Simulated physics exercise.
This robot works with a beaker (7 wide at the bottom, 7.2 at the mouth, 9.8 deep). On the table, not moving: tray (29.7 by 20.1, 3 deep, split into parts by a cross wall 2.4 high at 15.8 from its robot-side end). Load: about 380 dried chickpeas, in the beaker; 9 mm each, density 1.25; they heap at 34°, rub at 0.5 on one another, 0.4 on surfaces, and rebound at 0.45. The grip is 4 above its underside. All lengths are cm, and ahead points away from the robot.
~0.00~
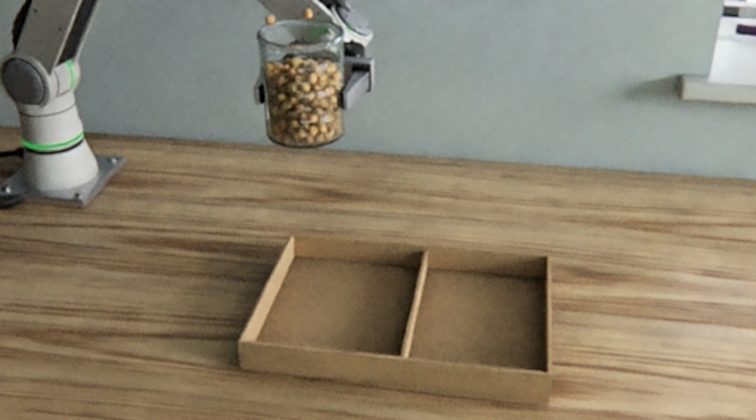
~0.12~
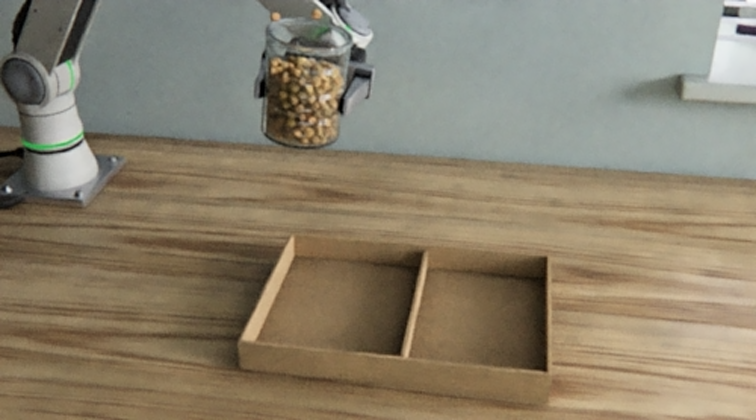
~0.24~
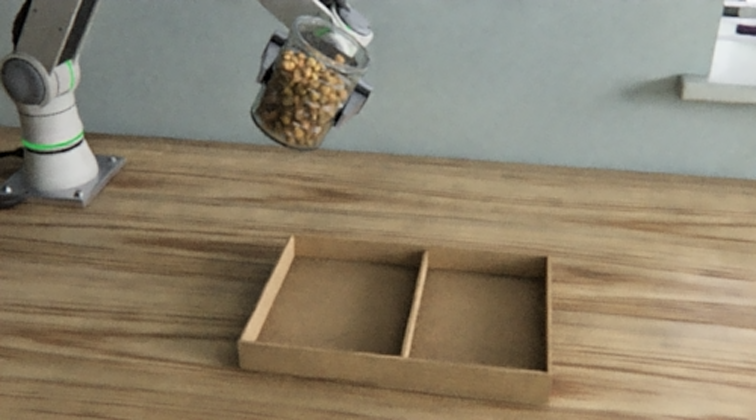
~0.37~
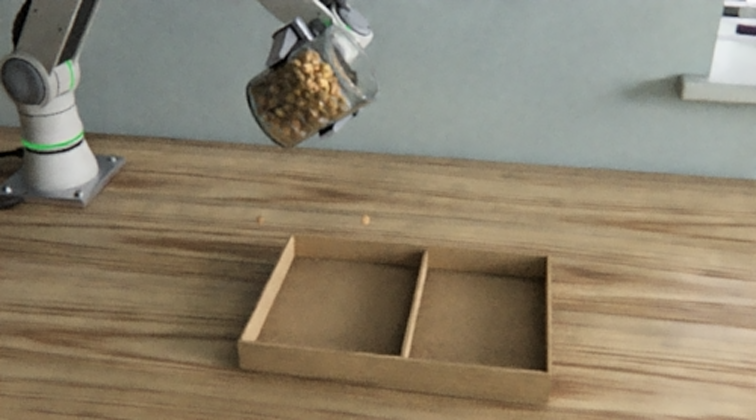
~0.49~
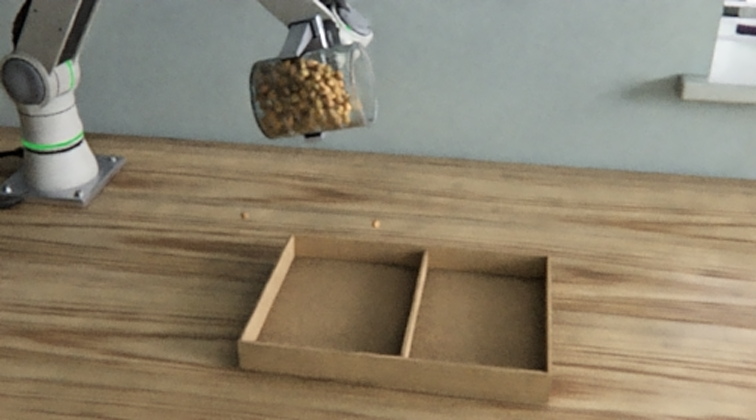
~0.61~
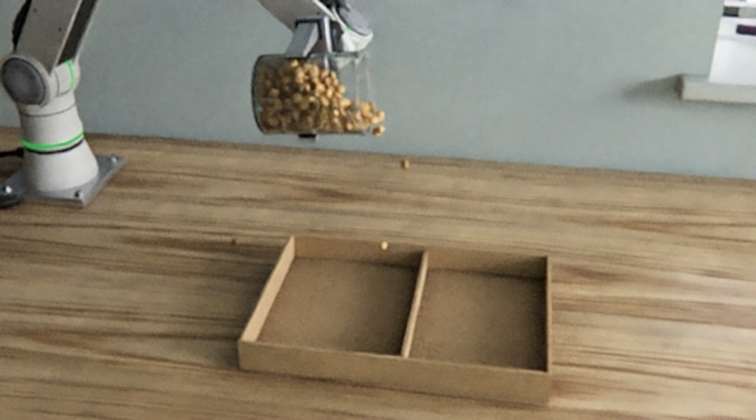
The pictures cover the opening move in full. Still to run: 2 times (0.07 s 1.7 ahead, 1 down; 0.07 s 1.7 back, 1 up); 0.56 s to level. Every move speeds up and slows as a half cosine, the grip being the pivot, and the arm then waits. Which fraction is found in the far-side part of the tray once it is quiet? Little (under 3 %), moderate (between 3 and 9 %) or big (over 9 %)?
Share in the far-side part of the tray: Big (over 9 %).
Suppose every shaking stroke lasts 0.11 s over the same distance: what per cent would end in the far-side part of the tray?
It would be near 15 per cent.
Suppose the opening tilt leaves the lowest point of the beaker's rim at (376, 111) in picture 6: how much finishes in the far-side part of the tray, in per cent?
About 5 per cent.
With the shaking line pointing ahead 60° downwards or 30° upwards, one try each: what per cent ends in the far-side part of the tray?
About 15 and 50 per cent.
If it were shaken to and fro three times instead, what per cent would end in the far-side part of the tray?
It would be near 30 per cent.
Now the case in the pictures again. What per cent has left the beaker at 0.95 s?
About 25 per cent by then.
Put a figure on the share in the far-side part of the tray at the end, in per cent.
About 25 per cent.
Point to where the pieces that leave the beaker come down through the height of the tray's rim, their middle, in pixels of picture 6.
Near (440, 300).
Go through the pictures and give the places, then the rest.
In the first picture, the beaker middle at (303, 85), level; upper third of the load around (302, 75), from x 270 to 335, top at y 15; 377 in the beaker.
In the second picture, the beaker middle at (305, 85), tilted 8° forward; upper third of the load around (302, 75), from x 270 to 340, top at y 15; 376 in the beaker, 1 in flight or on a rim.
In the third picture, the beaker middle at (308, 87), tilted 29° forward; upper third of the load around (302, 76), from x 260 to 345, top at y 50; 375 in the beaker, 2 in flight or on a rim.
In the fourth picture, the beaker middle at (311, 90), tilted 56° forward; upper third of the load around (304, 77), from x 255 to 365, top at y 55; 375 in the beaker, 2 in flight or on a rim.
In the fifth picture, the beaker middle at (313, 93), tilted 77° forward; upper third of the load around (300, 77), from x 245 to 375, top at y 60; 375 in the beaker, 1 in the robot-side part, 1 in flight or on a rim.
In the sixth picture, the beaker middle at (313, 94), tilted 85° forward; upper third of the load around (294, 80), from x 235 to 405, top at y 65; 374 in the beaker, 1 in the robot-side part, 1 on the table or floor, 1 in flight or on a rim.
After 0.95 s, tilted 83° forward, highest piece 26 above the table; 282 in the beaker, 40 in the far-side part, 5 in the robot-side part, 1 on the table or floor, 49 in flight or on a rim.
After 1.28 s, tilted 18° forward, highest piece 30 above the table; 262 in the beaker, 88 in the far-side part, 24 in the robot-side part, 1 on the table or floor, 2 in flight or on a rim.
After 1.65 s, level, highest piece 29 above the table; 262 in the beaker, 88 in the far-side part, 26 in the robot-side part, 1 on the table or floor.
After 2.70 s, level, highest piece 29 above the table; 262 in the beaker, 88 in the far-side part, 26 in the robot-side part, 1 on the table or floor.
In the end, 262 in the beaker, 88 in the far-side part, 26 in the robot-side part, 1 on the table or floor. That is 23 % in the far-side part of the tray.
